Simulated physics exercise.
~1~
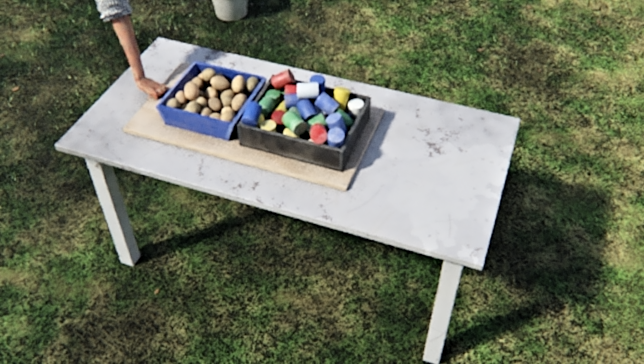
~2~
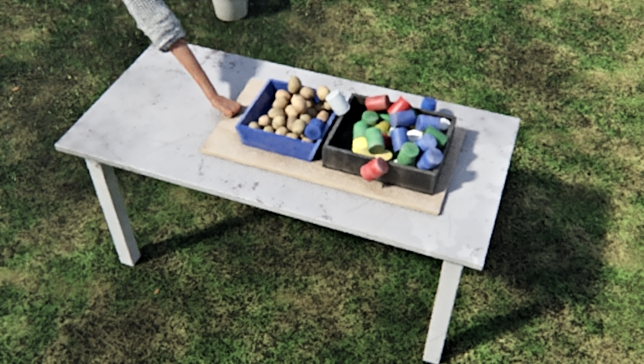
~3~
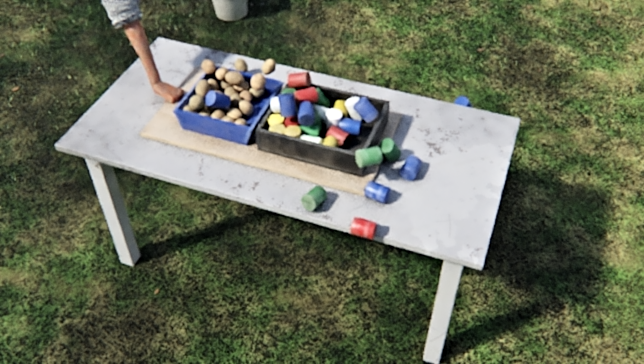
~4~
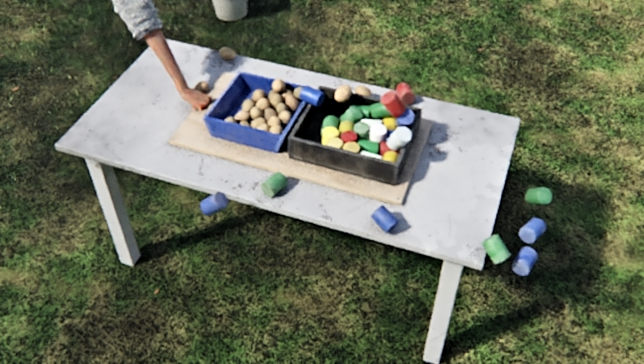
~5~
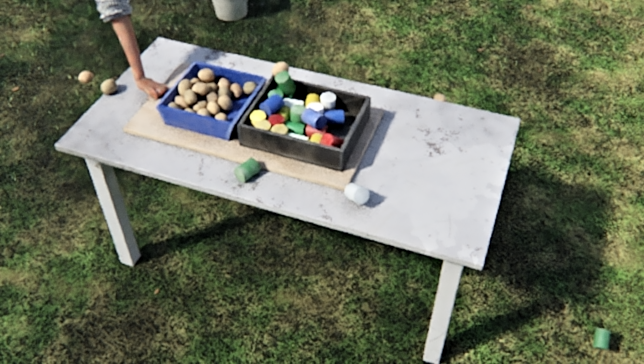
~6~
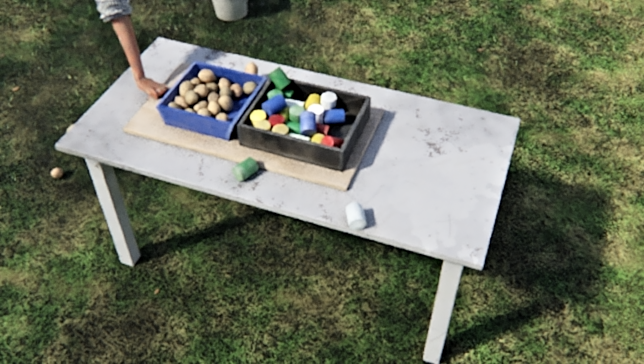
In this clip, a hand slides a board holding a blue tray of potatoes and a black tray of colourful jars right and left twice across a table, spilling pieces from both onto the tabletop and grass, before the board rests at left with most pieces still in the trays.
